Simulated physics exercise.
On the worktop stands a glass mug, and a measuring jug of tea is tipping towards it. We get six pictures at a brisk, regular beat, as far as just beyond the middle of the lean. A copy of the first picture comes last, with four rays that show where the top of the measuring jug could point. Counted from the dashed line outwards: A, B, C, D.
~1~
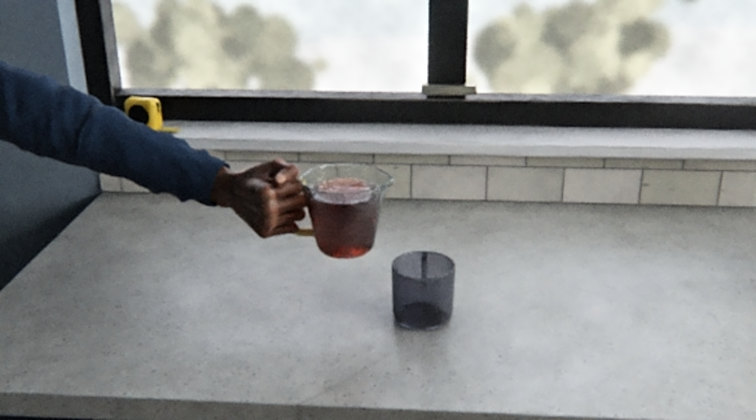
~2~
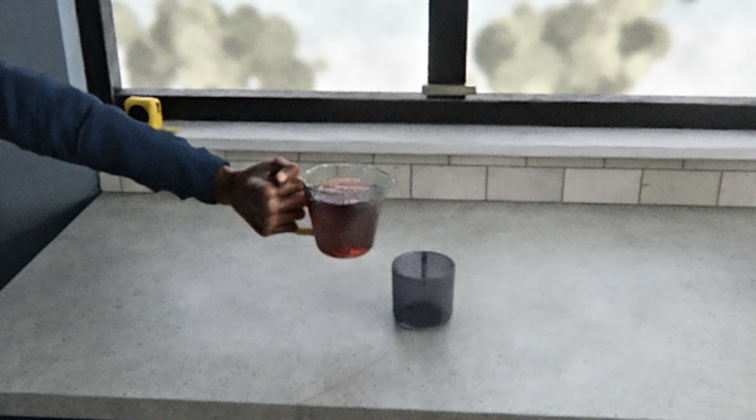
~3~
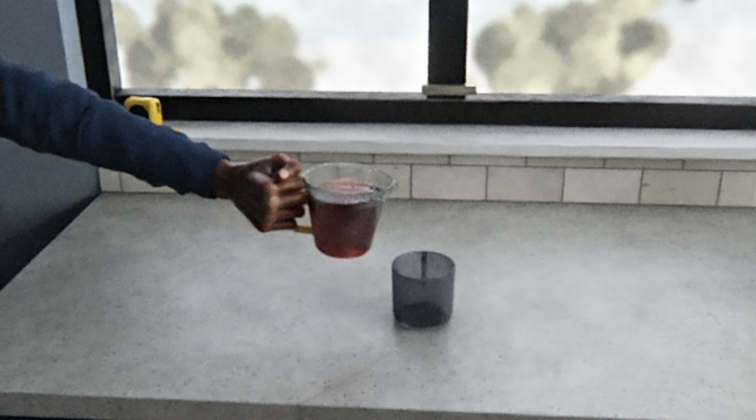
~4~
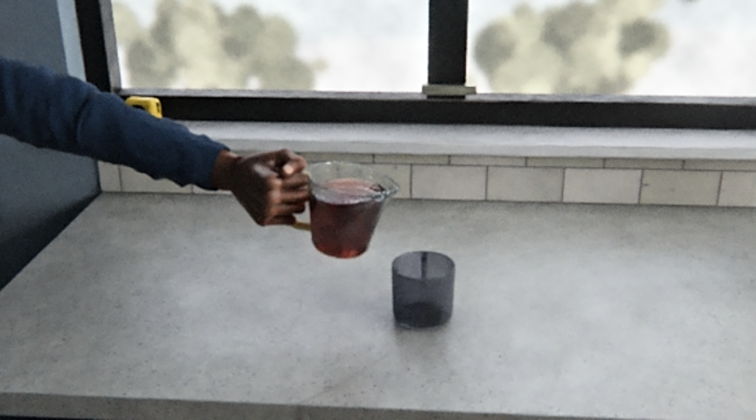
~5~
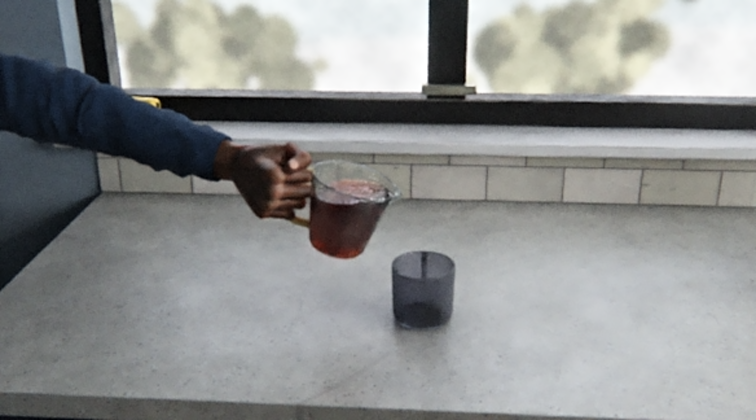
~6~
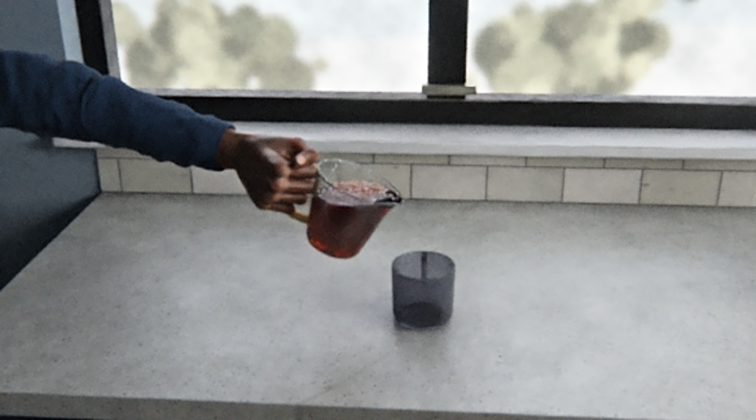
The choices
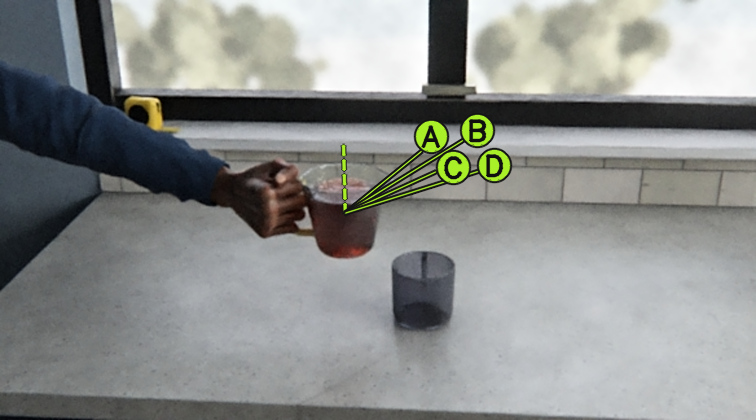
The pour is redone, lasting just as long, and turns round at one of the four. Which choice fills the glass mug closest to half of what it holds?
A.
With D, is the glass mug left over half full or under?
Over half.
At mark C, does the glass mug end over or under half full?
Over half.
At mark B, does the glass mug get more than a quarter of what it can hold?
Yes.
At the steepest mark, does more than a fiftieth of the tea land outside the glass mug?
Yes.
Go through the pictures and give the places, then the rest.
Upright, lip at (393, 181); rim of the glass mug round (423, 264); nothing has left yet.
Upright, lip at (394, 182); nothing has left yet.
Tipped about 4°, lip at (395, 185); nothing has left yet.
Tipped about 9°, lip at (398, 189); nothing has left yet.
Tipped about 15°, lip at (401, 195); nothing has left yet.
Tipped about 22°, lip at (403, 201); nothing has left yet.
On the marked copy, A at (421, 151); B at (462, 140); C at (435, 171); D at (478, 171).
With A, the glass mug ends with about 50 % of what it can hold.
With B, the glass mug ends with about 66 % of what it can hold.
With C, the glass mug ends with about 83 % of what it can hold.
With D, the glass mug ends with about 88 % of what it can hold; 9 % of the tea is spilt.
